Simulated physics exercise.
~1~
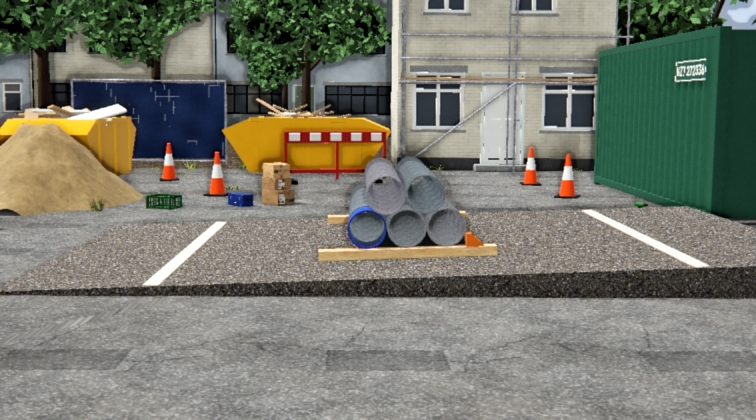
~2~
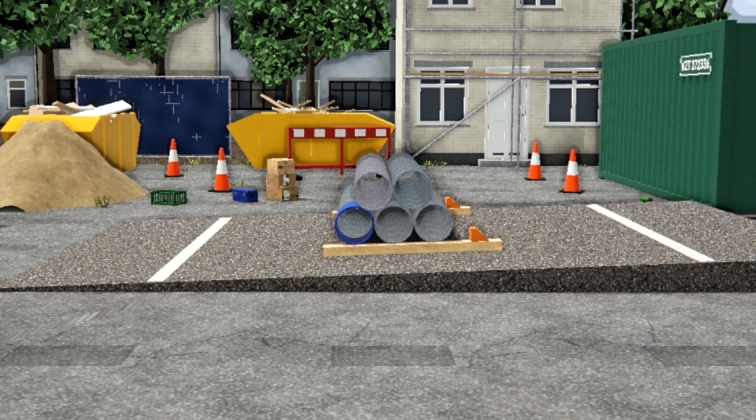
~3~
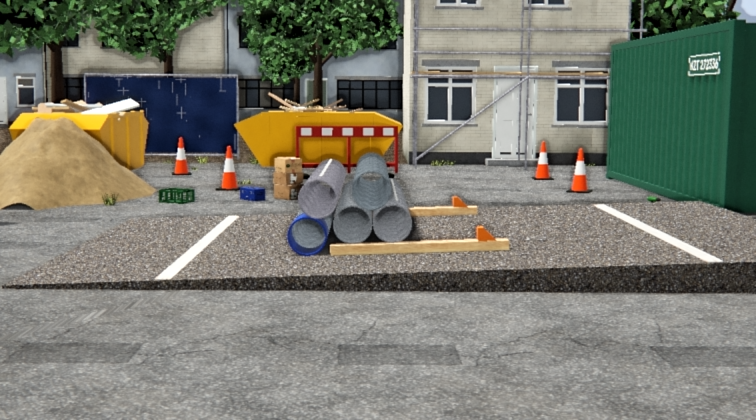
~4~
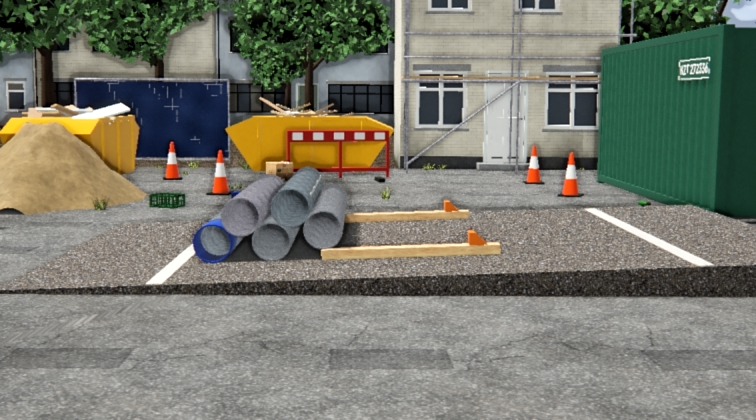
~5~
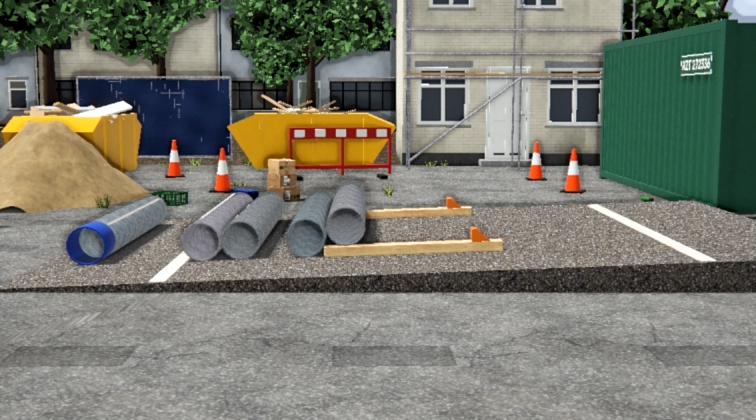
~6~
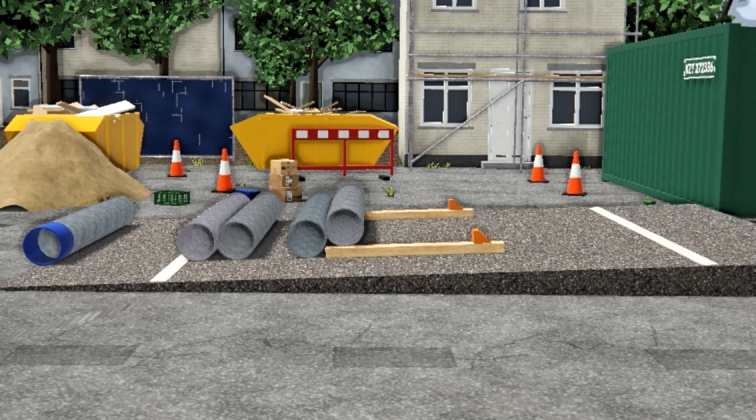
Stacked grey pipes collapse and roll left off timber bearers, the blue-ended one going farthest.
